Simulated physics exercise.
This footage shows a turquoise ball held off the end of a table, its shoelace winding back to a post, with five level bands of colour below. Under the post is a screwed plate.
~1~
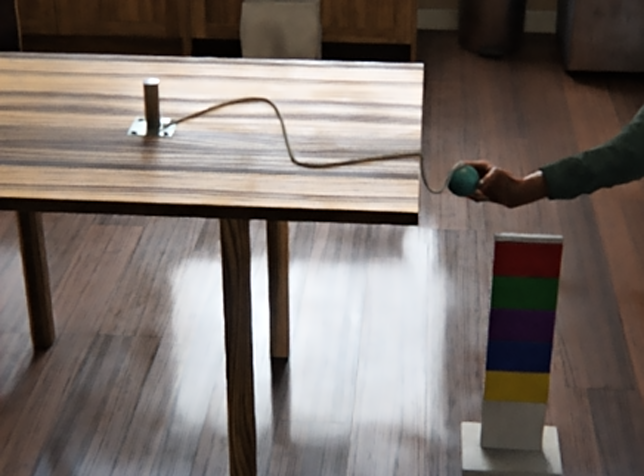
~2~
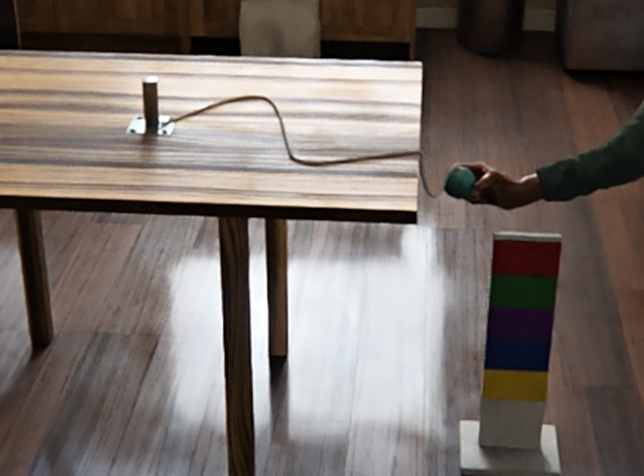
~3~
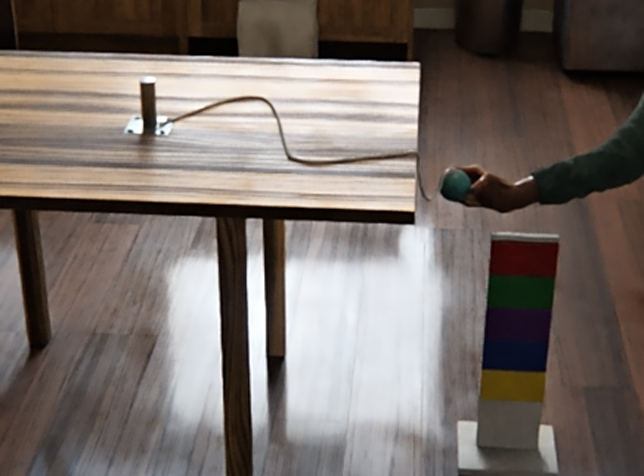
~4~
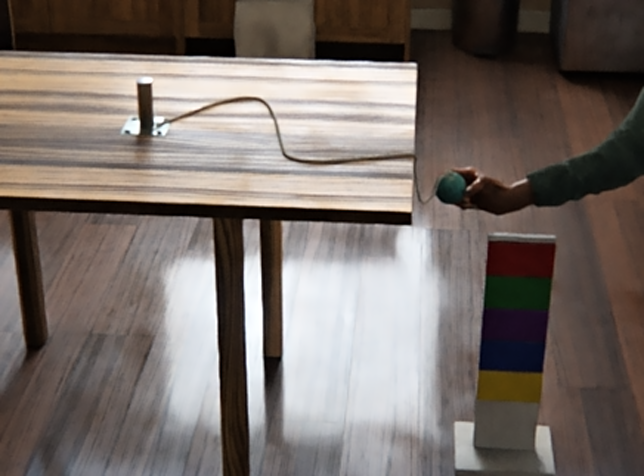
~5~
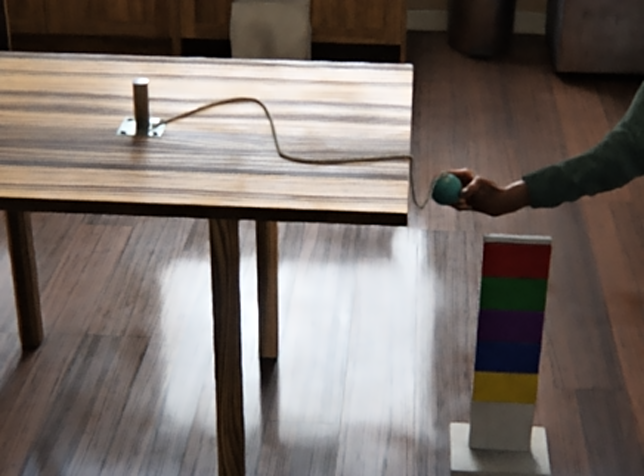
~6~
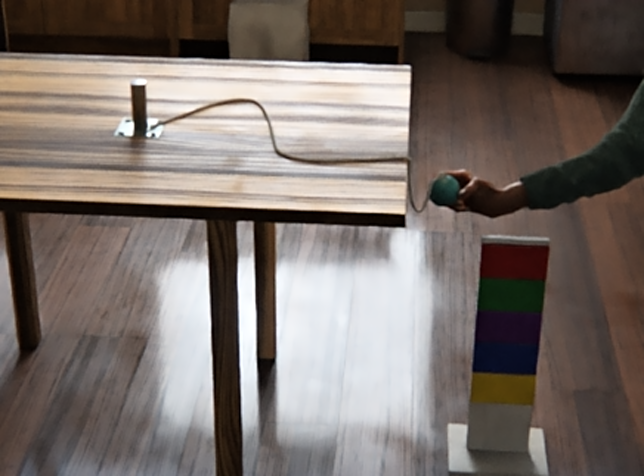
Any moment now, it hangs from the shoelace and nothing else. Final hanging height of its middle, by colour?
Yellow band.
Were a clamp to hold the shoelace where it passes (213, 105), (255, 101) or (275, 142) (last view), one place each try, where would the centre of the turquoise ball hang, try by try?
They end up at (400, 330), (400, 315) and (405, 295).
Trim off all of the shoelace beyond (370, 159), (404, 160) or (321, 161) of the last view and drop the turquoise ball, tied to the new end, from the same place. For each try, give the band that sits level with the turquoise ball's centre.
Results, first to last: Red; green; higher than all five.
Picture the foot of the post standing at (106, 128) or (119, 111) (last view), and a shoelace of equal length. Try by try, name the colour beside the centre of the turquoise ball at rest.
For the first spot, blue; for the second, blue.
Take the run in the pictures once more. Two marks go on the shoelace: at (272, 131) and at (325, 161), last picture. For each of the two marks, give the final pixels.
About (371, 127), and the other about (404, 190).
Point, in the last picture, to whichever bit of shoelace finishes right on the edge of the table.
Check around (275, 145) - that's where it is.
Soon after, ball near (377, 354); level with yellow.
After that, ball near (409, 367); level with yellow.
In the end, ball near (396, 363); level with yellow. The yellow one.
